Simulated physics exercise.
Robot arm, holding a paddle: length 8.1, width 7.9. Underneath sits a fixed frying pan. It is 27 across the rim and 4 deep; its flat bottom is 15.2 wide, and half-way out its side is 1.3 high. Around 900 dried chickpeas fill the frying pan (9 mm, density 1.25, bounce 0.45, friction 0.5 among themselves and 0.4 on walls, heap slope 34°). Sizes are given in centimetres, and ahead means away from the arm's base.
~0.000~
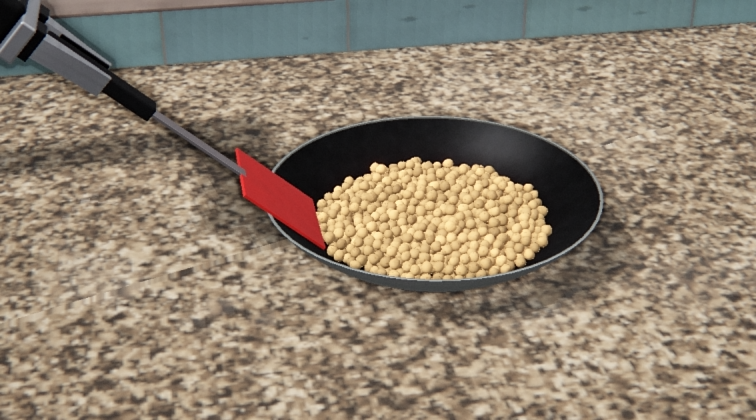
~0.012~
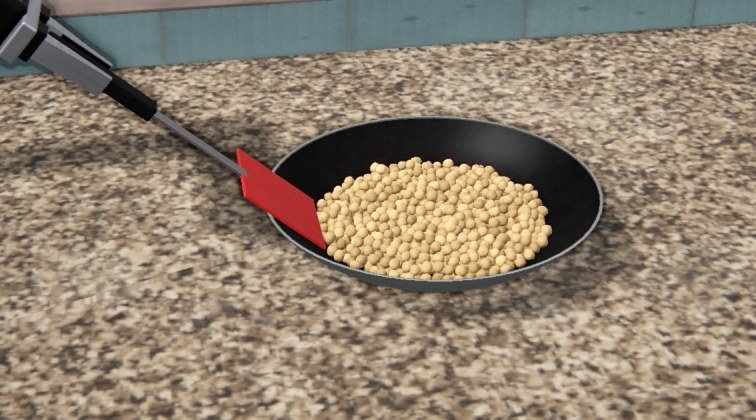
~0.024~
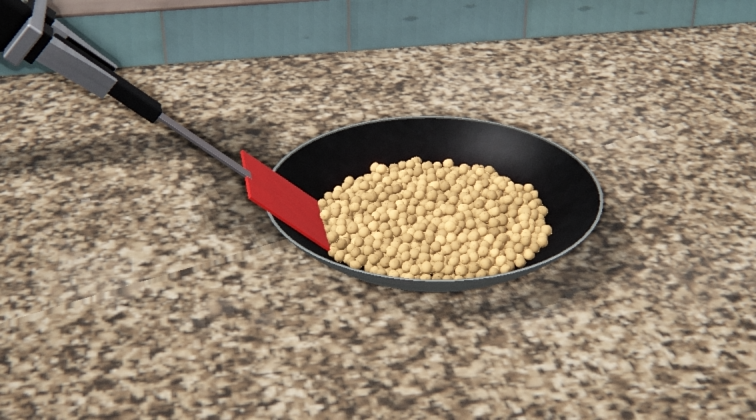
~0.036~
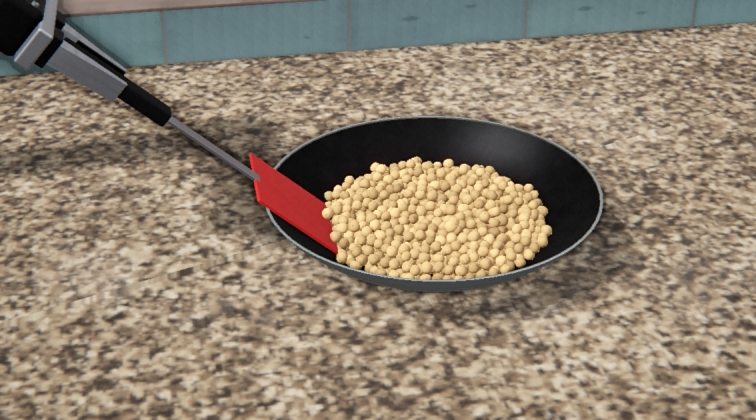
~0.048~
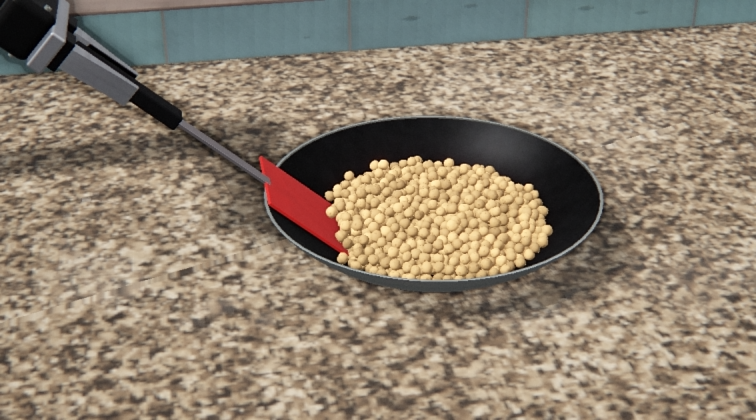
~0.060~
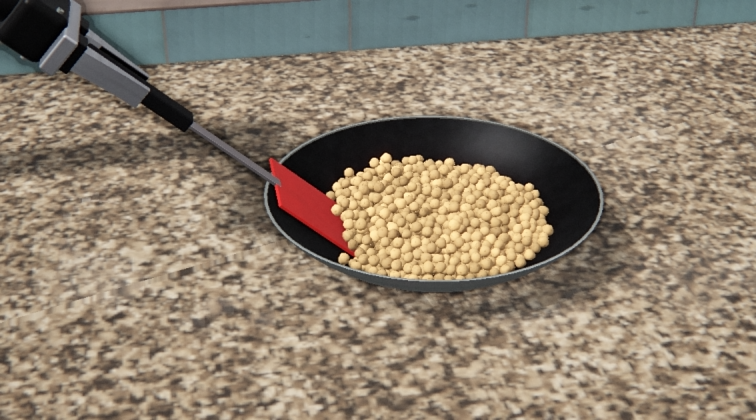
Robot arm holding a red paddle inching right into a black frying pan of chickpeas, nudging the heap's left edge slightly.
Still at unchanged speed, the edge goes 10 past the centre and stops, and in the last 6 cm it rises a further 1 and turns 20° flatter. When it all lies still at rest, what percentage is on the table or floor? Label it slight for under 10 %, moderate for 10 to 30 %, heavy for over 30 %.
Label: Moderate.
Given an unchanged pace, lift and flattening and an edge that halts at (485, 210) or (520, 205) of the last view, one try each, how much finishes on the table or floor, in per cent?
About 0 and 5 per cent.
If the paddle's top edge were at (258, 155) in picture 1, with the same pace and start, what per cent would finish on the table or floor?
Near 25 in a hundred.
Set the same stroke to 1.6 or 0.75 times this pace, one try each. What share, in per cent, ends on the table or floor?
Estimates, in order: 30 % and 15 %.
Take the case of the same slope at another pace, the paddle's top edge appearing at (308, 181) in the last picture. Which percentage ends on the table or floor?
My guess is around 35 percent.
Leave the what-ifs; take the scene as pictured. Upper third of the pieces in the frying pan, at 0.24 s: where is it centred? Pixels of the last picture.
(512, 188).
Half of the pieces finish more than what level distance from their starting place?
Some 4 centimetres.
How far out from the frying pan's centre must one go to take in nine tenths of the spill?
Radial distance: Approx. 30 cm.
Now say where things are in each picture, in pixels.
In the first picture, the paddle top edge at (240, 171), sloping 42°; upper third of the load around (432, 210), from x 320 to 545, top at y 160; 900 in the frying pan.
In the second picture, the paddle top edge at (241, 172), sloping 42°; upper third of the load around (432, 210), from x 320 to 545, top at y 160.
In the third picture, the paddle top edge at (245, 173), sloping 42°; upper third of the load around (432, 210), from x 320 to 545, top at y 160.
In the fourth picture, the paddle top edge at (254, 177), sloping 42°; upper third of the load around (431, 210), from x 325 to 545, top at y 160.
In the fifth picture, the paddle top edge at (265, 180), sloping 42°; upper third of the load around (425, 209), from x 330 to 545, top at y 160.
In the sixth picture, the paddle top edge at (275, 181), sloping 42°; upper third of the load around (427, 208), from x 330 to 550, top at y 160; 900 in the frying pan.
After 0.15 s, sloping 42°, highest piece 5 above the table; 900 in the frying pan.
After 0.24 s, sloping 37°, highest piece 5 above the table; 900 in the frying pan.
After 0.49 s, sloping 22°, highest piece 6 above the table; 730 in the frying pan, 168 on the table or floor, 2 on the blade or in flight.
After 1.54 s, sloping 22°, highest piece 5 above the table; 729 in the frying pan, 171 on the table or floor.
In the end, 729 in the frying pan, 171 on the table or floor. That is 19 % on the table or floor.
